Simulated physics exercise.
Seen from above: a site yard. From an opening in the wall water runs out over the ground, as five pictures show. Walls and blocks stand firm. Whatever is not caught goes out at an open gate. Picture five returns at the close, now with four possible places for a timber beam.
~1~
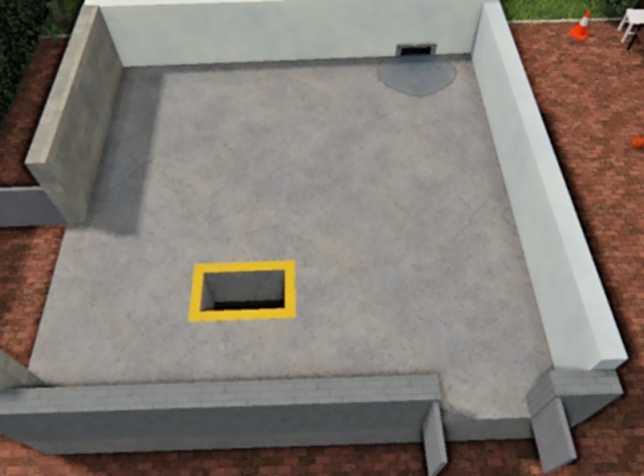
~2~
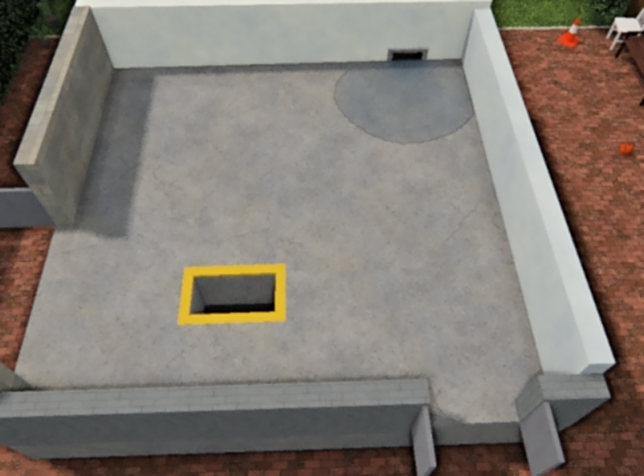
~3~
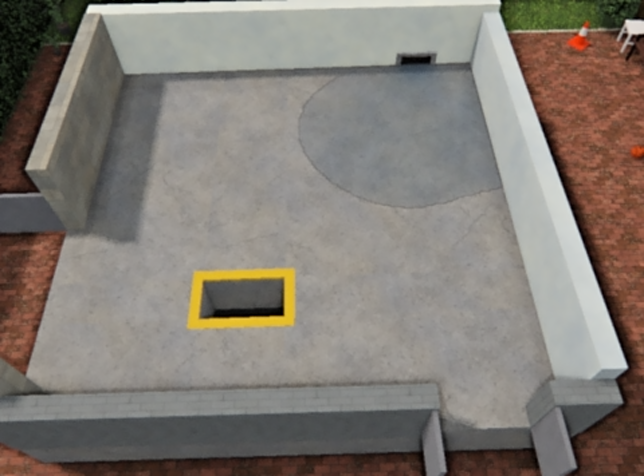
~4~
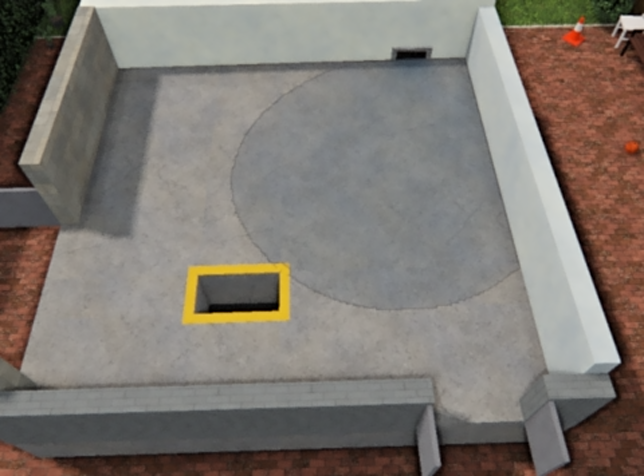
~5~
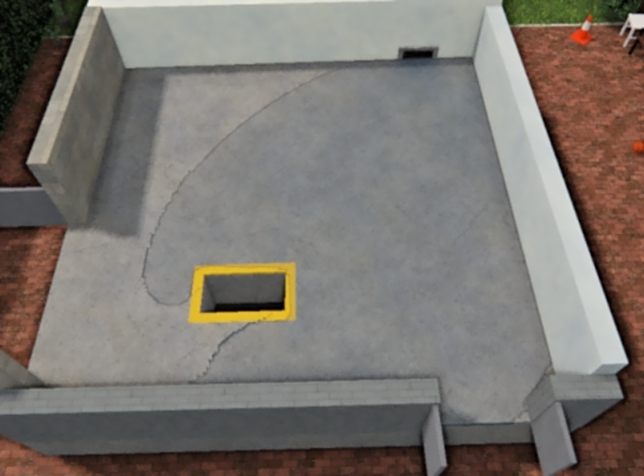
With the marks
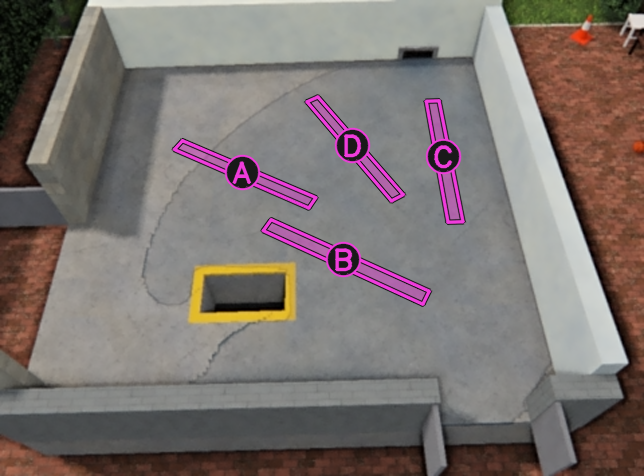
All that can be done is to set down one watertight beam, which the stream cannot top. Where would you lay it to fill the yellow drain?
Take C.
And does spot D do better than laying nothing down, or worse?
Worse.
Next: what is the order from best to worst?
The order is C, A, B, D.
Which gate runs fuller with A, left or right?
The left gate.
On the marked copy, A from (178, 145) to (312, 202); B from (267, 225) to (426, 297); C from (455, 222) to (432, 101); D from (312, 99) to (397, 197).
If A is chosen, about 18 % of the stream runs into the yellow drain, about 82 % out by the gates.
If B is chosen, about 8 % of the stream runs into the yellow drain, about 92 % out by the gates.
If C is chosen, about 28 % of the stream runs into the yellow drain, about 72 % out by the gates.
If D is chosen, about 3 % of the stream runs into the yellow drain, about 97 % out by the gates.
